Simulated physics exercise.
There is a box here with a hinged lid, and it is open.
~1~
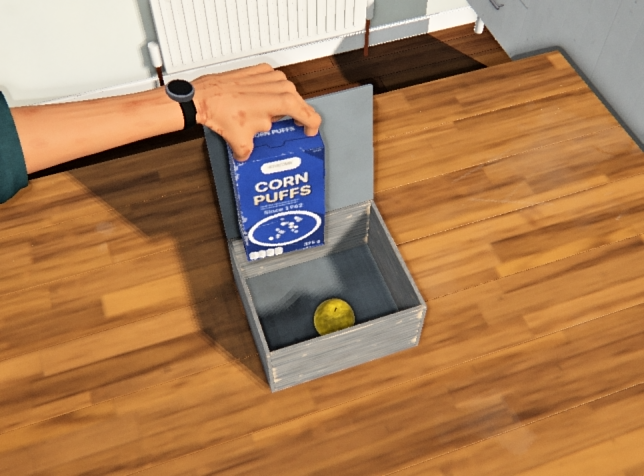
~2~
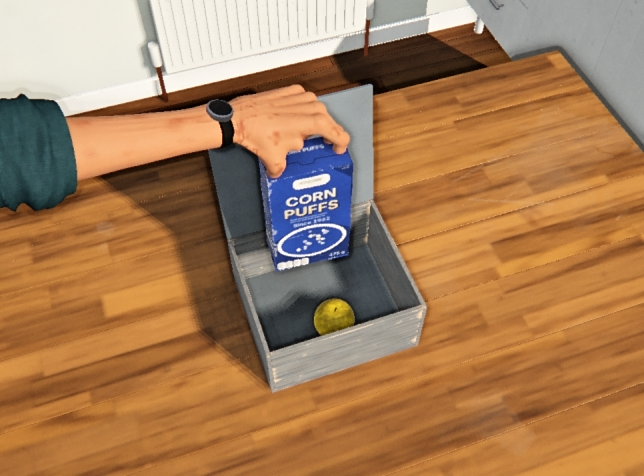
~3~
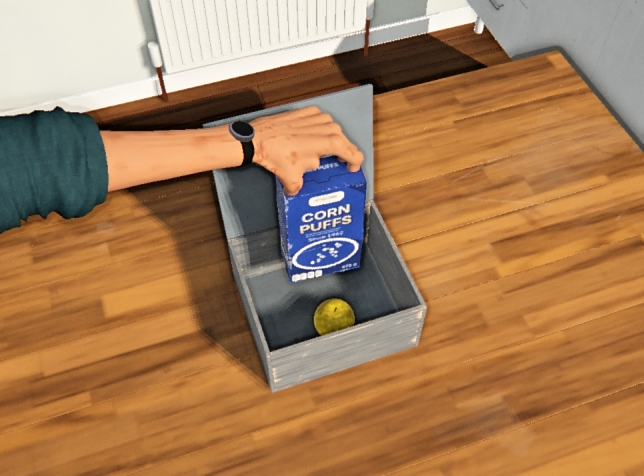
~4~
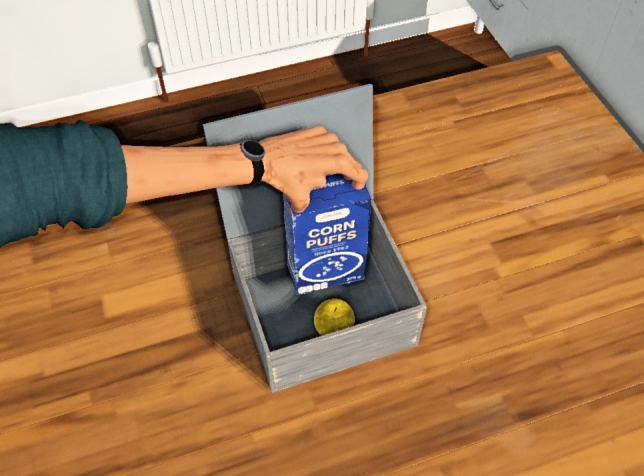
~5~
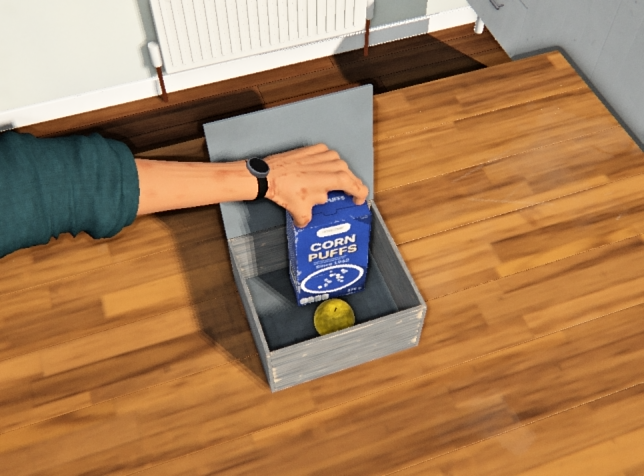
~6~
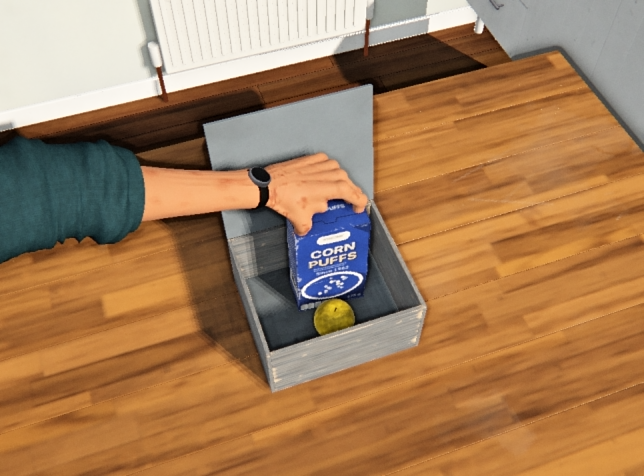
On a wooden tabletop, a hand lowers a blue Corn Puffs packet into an open grey box, behind a yellow apple.
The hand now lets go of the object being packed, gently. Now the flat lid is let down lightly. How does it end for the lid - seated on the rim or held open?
Can't come down.
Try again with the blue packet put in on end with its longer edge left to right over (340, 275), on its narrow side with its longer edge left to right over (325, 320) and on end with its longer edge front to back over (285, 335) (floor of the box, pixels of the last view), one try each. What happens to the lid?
With the first placement it remains raised; with the second it settles down; with the third it remains raised.
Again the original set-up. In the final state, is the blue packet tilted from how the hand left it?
After all that, it finishes out of line.
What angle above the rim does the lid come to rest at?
The answer is about 16 degrees.
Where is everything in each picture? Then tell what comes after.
The first picture shows on its way; blue packet (278, 192); yellow apple (334, 319).
The second picture shows on its way; blue packet (306, 206); yellow apple (334, 319).
The third picture shows on its way; blue packet (321, 220); yellow apple (334, 319).
The fourth picture shows on its way; blue packet (326, 235); yellow apple (334, 319).
The fifth picture shows on its way; blue packet (328, 248); yellow apple (334, 319).
The sixth picture shows in place under the hand; blue packet (328, 255); yellow apple (334, 319).
Then, 1.60 s later than the last frame, lid 62° above the rim.
Then, 2.10 s later than the last frame, lid 21° above the rim; blue packet tilted by 47° near (341, 296); yellow apple moved a little.
When it is over, lid 17° above the rim; lying over in the box, blue packet; yellow apple as before. End places, in pixels of the last picture, blue packet near (333, 285).
